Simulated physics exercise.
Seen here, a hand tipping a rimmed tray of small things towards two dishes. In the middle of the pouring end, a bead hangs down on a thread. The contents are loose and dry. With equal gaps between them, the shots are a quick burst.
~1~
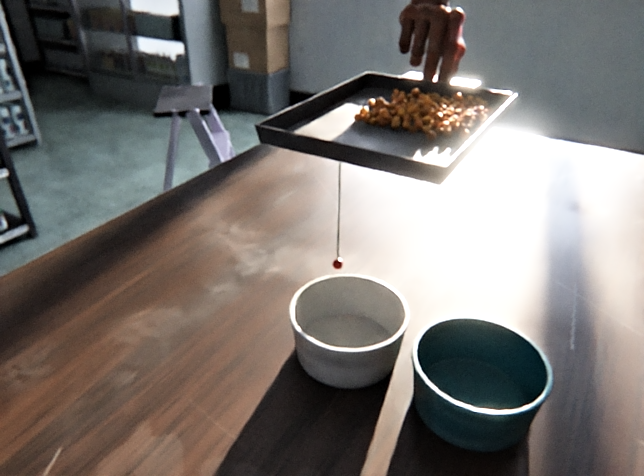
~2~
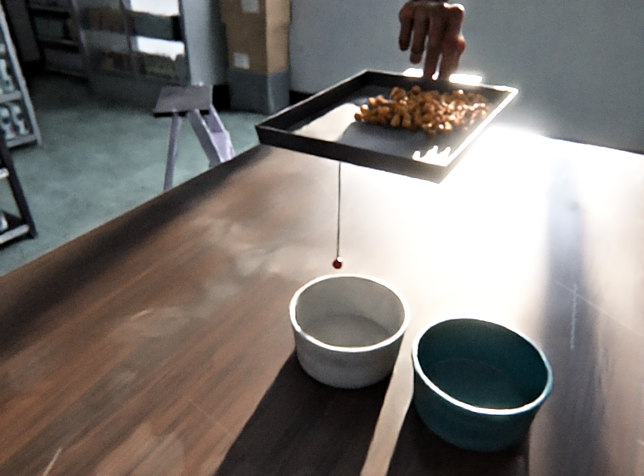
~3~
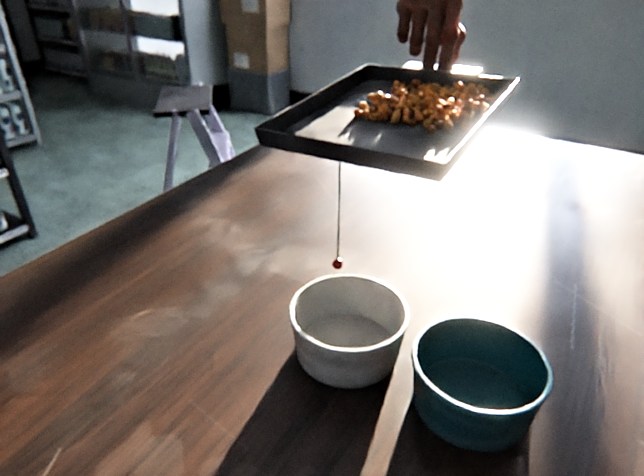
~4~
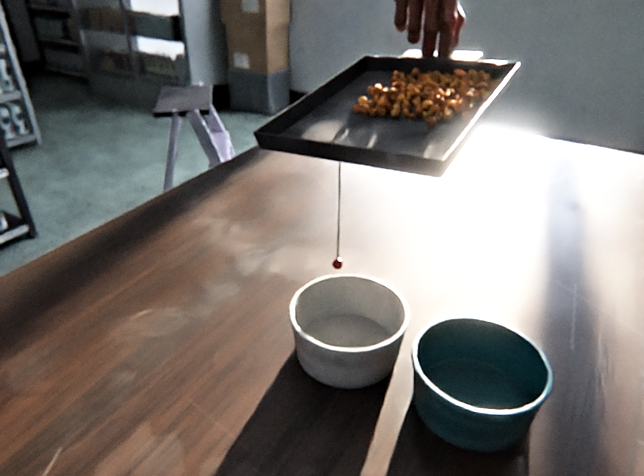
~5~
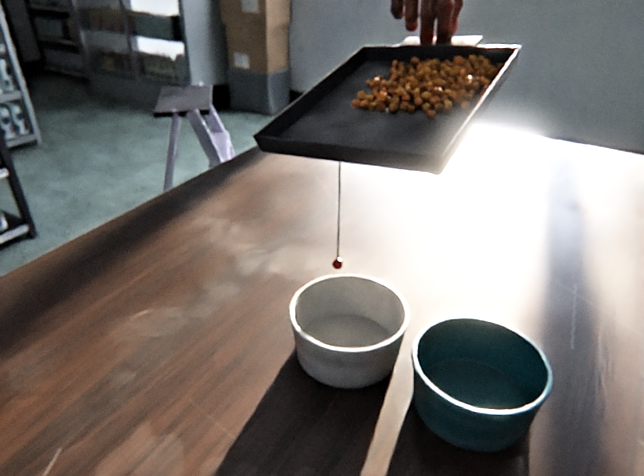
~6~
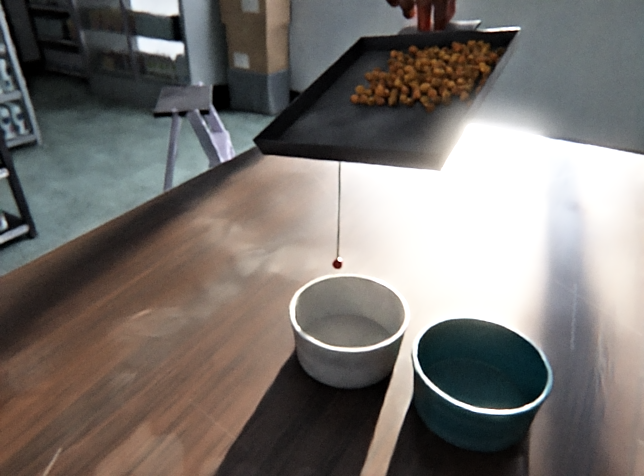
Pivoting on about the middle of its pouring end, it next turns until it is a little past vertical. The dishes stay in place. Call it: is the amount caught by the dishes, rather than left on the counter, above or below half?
Below half.
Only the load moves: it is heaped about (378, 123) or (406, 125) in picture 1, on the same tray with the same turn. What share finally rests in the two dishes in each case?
Respectively 10 and 10 in a hundred.
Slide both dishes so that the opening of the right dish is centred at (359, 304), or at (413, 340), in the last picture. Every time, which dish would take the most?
Result, first place: The lefthand one; second place: The lefthand one.
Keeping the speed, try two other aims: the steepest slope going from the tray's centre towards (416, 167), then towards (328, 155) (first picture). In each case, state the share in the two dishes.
Somewhere close to 50 % the first time, 40 % the second.
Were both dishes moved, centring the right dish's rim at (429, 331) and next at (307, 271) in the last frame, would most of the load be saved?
Well, the minor share the first time and the bulk the second time.
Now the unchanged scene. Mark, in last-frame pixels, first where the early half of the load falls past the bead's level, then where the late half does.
The opening part goes through (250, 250); what follows goes through (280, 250).
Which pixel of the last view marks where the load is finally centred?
Near pixel (257, 303).
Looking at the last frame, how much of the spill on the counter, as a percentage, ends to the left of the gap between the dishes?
That comes to about 100 per cent of the pieces.
Soon after the last picture, tray tipped steeply; most on the tray; a small part outside both; a small part in the air.
A little later, tray tipped past a quarter turn; most on the tray; a stray few in the left dish; about a quarter outside both.
Later still, tray tipped past a quarter turn; a small part in the left dish; nearly all outside both.
At rest, tray tipped past a quarter turn; none in the right dish; a small part in the left dish; nearly all outside both.
